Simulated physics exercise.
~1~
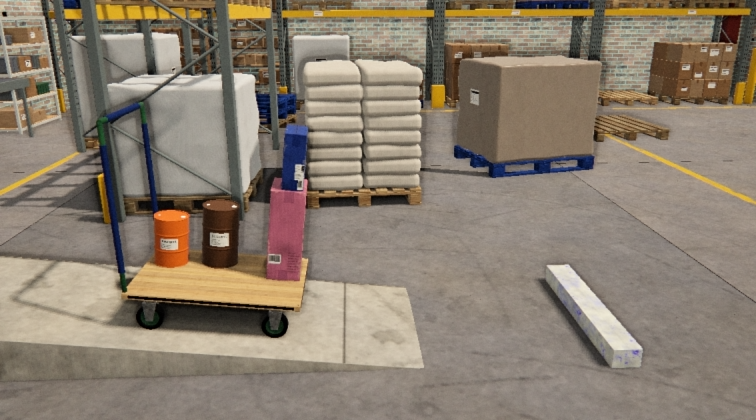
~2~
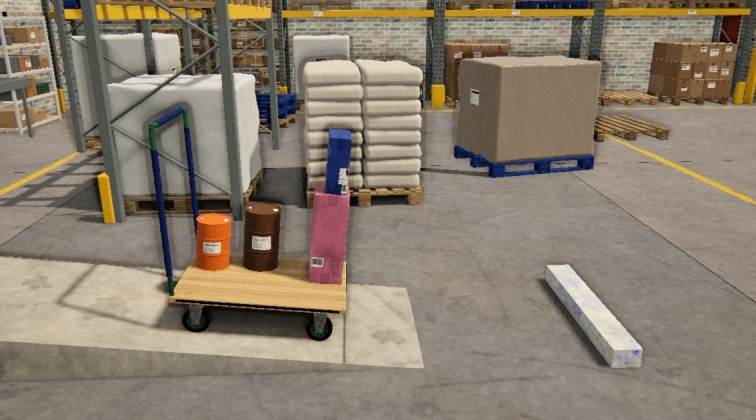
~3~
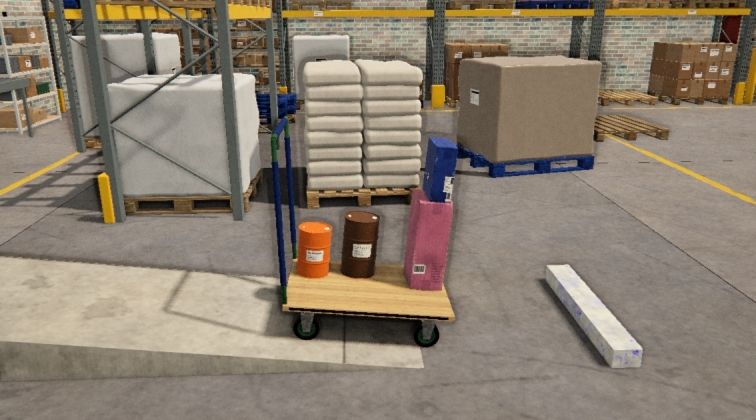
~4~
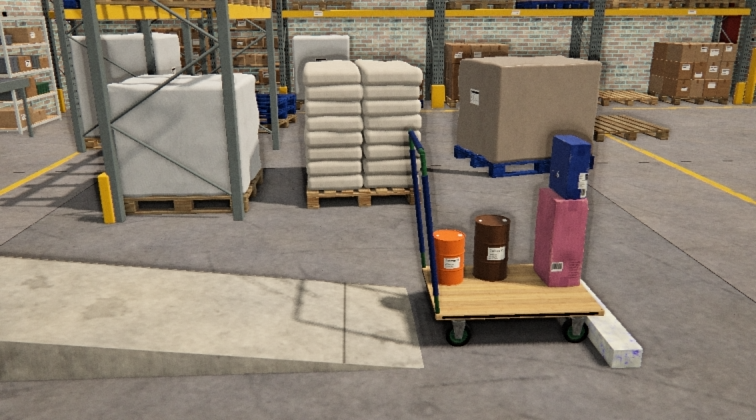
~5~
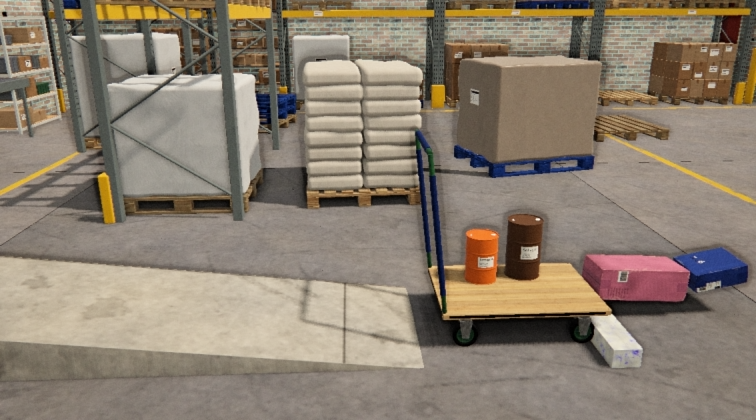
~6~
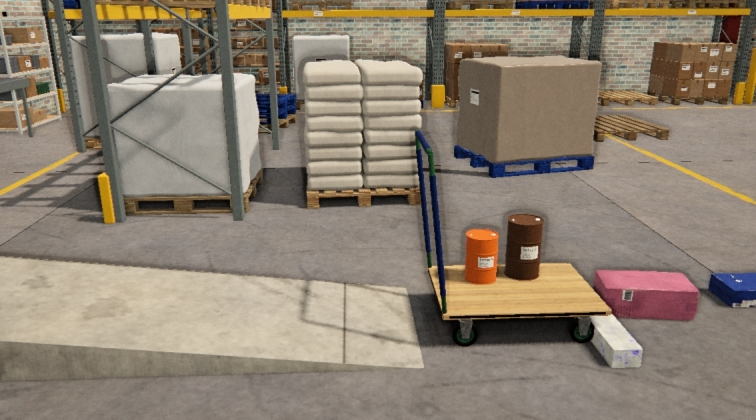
The clip opens on a wooden-decked trolley on a low ramp in a warehouse, carrying an orange canister, a brown canister and a tall pink box with a blue box on top. The trolley rolls right, down the ramp and onto the level floor, with its load still upright. It reaches a pale kerb and stops abruptly. The pink and blue boxes topple off the right end, while both canisters shift a little toward the right on the deck. The boxes end on their sides on the floor beyond the kerb, and the canisters remain standing aboard the motionless trolley.
